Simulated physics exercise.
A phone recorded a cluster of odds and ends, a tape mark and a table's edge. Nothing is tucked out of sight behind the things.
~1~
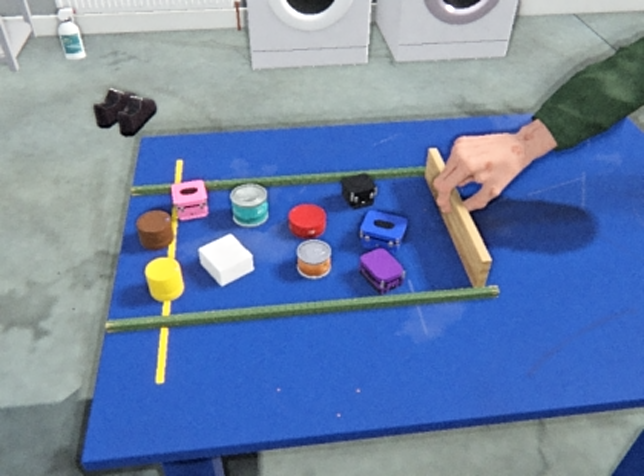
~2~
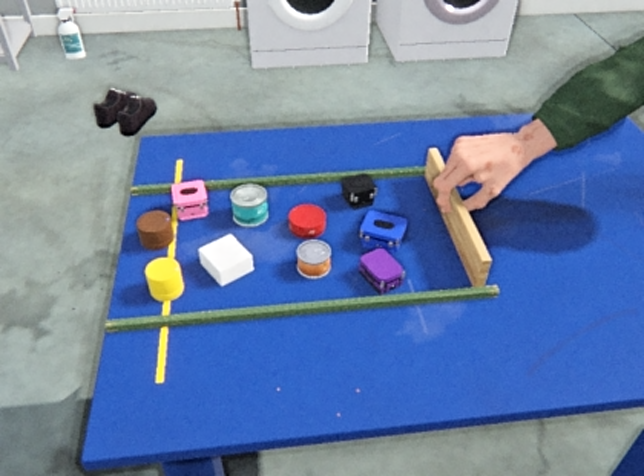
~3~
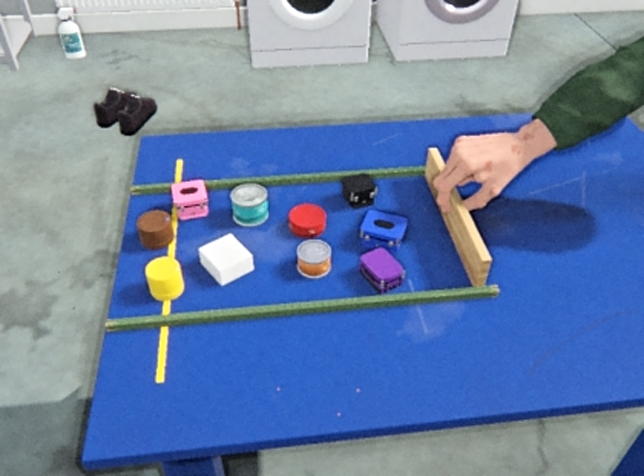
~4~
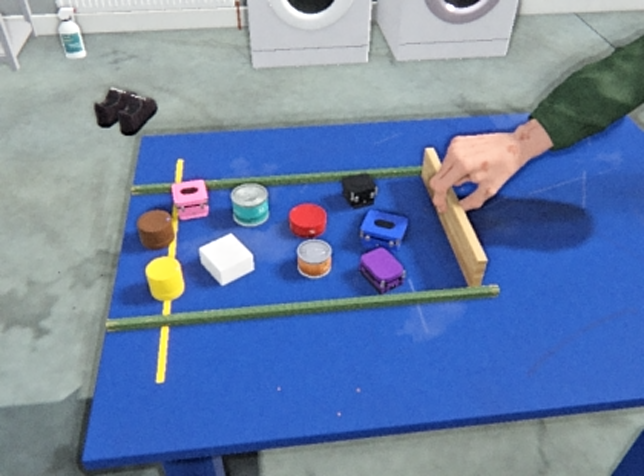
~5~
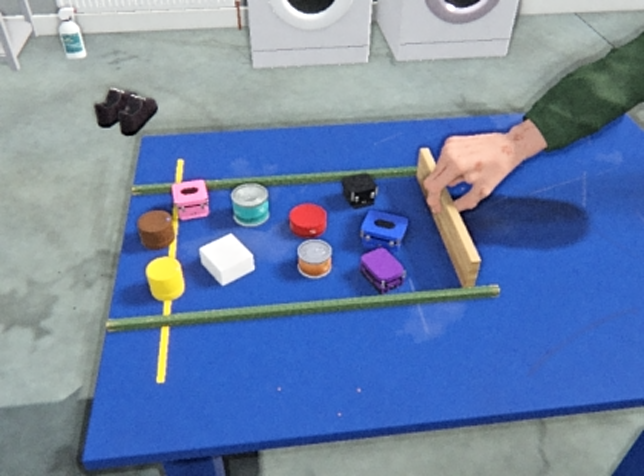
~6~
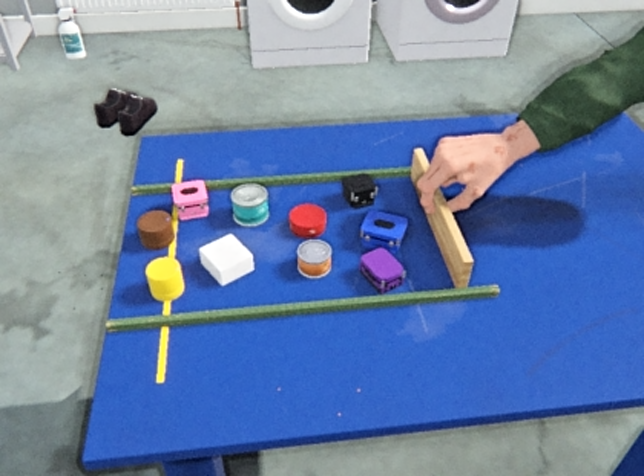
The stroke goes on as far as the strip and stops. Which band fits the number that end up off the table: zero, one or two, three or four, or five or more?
The band is three or four.
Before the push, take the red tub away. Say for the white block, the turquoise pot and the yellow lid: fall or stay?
In that case the white block goes off the edge, the turquoise pot stays where it is, the yellow lid goes off the edge.
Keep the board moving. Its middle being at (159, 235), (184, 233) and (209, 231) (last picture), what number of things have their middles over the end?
Over the end: 6, 2, 0.
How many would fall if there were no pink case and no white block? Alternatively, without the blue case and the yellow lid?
Result: 2 in the first case, with 1 in the second.
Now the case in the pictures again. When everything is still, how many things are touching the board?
Tally at the end: 4.
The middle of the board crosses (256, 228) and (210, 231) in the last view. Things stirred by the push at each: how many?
8 and 10.
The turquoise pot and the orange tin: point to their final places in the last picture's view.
Final spots - turquoise pot (126, 217), orange tin (120, 285).
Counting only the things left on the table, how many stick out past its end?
3 in all.
A little later, none off yet; brown lid at rest near (156, 230); yellow lid at rest near (165, 279); pink case at rest near (191, 201).
Next, none off yet; brown lid at rest near (156, 230); yellow lid at rest near (165, 279); pink case shifted a little near (178, 199).
When it is over, the number that fall off is three or four; down, white block, yellow lid and brown lid.
